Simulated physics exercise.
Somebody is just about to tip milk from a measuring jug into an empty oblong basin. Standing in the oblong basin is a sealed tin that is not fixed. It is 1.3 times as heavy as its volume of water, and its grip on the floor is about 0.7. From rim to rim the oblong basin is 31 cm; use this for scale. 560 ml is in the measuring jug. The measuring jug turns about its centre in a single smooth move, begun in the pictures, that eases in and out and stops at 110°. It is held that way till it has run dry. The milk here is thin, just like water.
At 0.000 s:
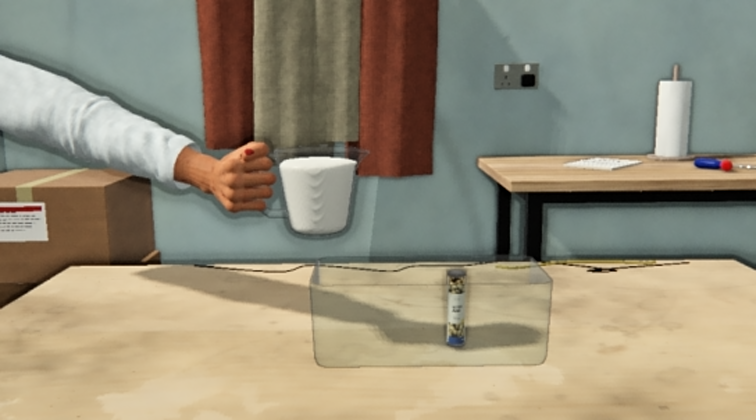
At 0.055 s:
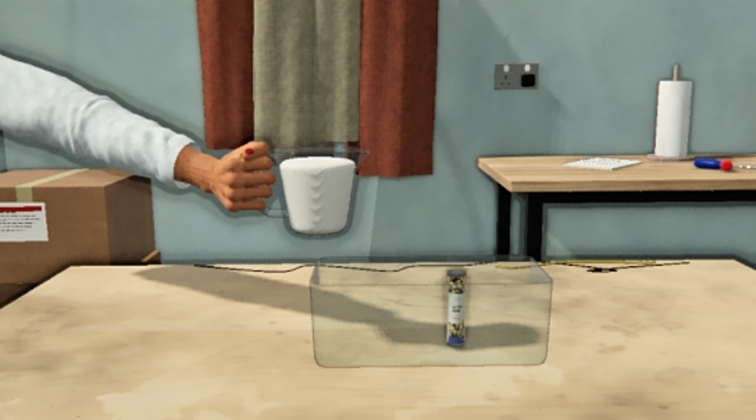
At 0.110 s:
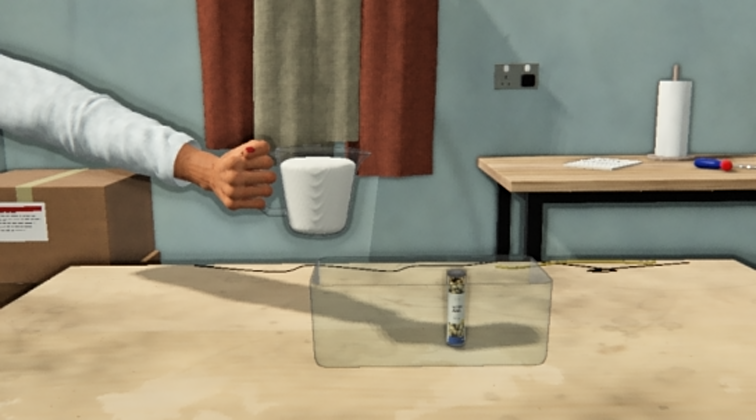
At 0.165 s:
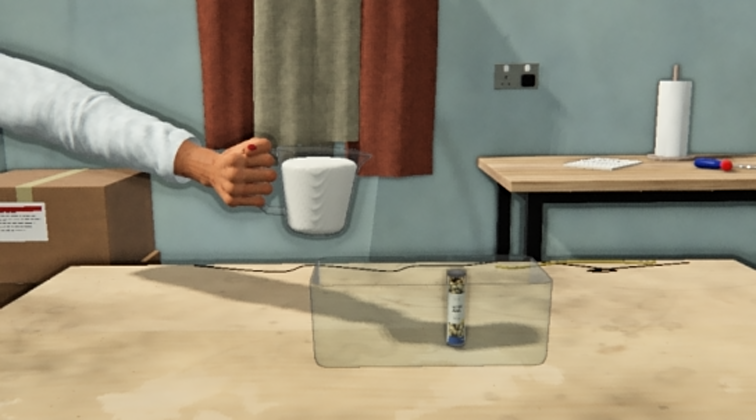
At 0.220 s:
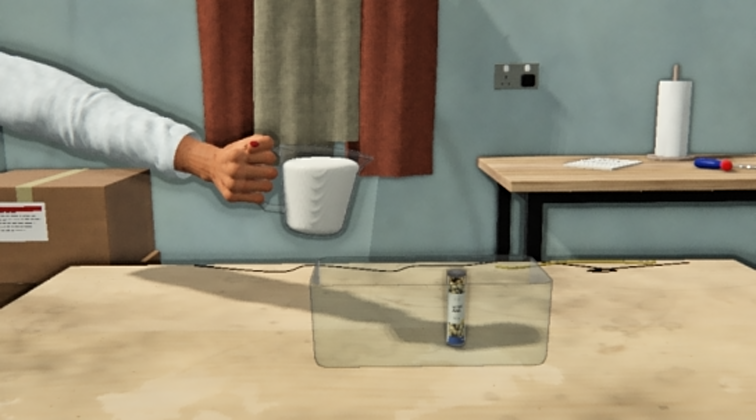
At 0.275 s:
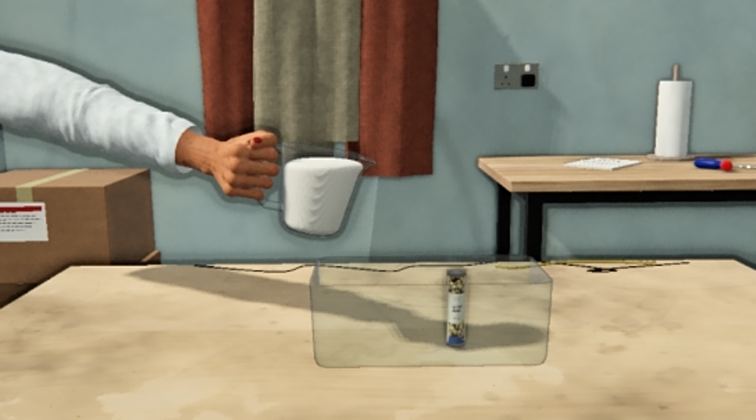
We see a hand at the left holding a clear measuring jug of milk above an oblong basin with a small labelled tin standing in it; the jug stays still at first, then tilts slightly to the right.
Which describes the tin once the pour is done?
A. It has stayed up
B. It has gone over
(A) It has stayed up.
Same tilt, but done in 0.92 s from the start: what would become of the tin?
After the tilt, the tin is still standing.
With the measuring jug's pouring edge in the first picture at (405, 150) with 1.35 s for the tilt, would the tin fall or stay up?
After that, the tin overturns.
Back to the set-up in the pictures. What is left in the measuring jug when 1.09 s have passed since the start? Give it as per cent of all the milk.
14 in a hundred, give or take.
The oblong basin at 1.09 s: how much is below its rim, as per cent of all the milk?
About 78 per cent.
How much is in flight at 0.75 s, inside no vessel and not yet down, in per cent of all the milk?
Close to 18 in a hundred.
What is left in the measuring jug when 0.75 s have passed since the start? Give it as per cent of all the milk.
Fraction remaining: Approx. 70 per cent.
After 0.75 s the tilt is 64° and 71 per cent is still to pour; the tin stands where it began.
After 1.09 s the tilt is 101° and 13 per cent is still to pour; the tin stands where it began.
After 1.46 s the tilt is 110° and 0 per cent is still to pour; the tin stands where it began.
After 1.85 s the tilt is 110° and 0 per cent is still to pour; the tin stands where it began.
In the end the tin stands where it began.
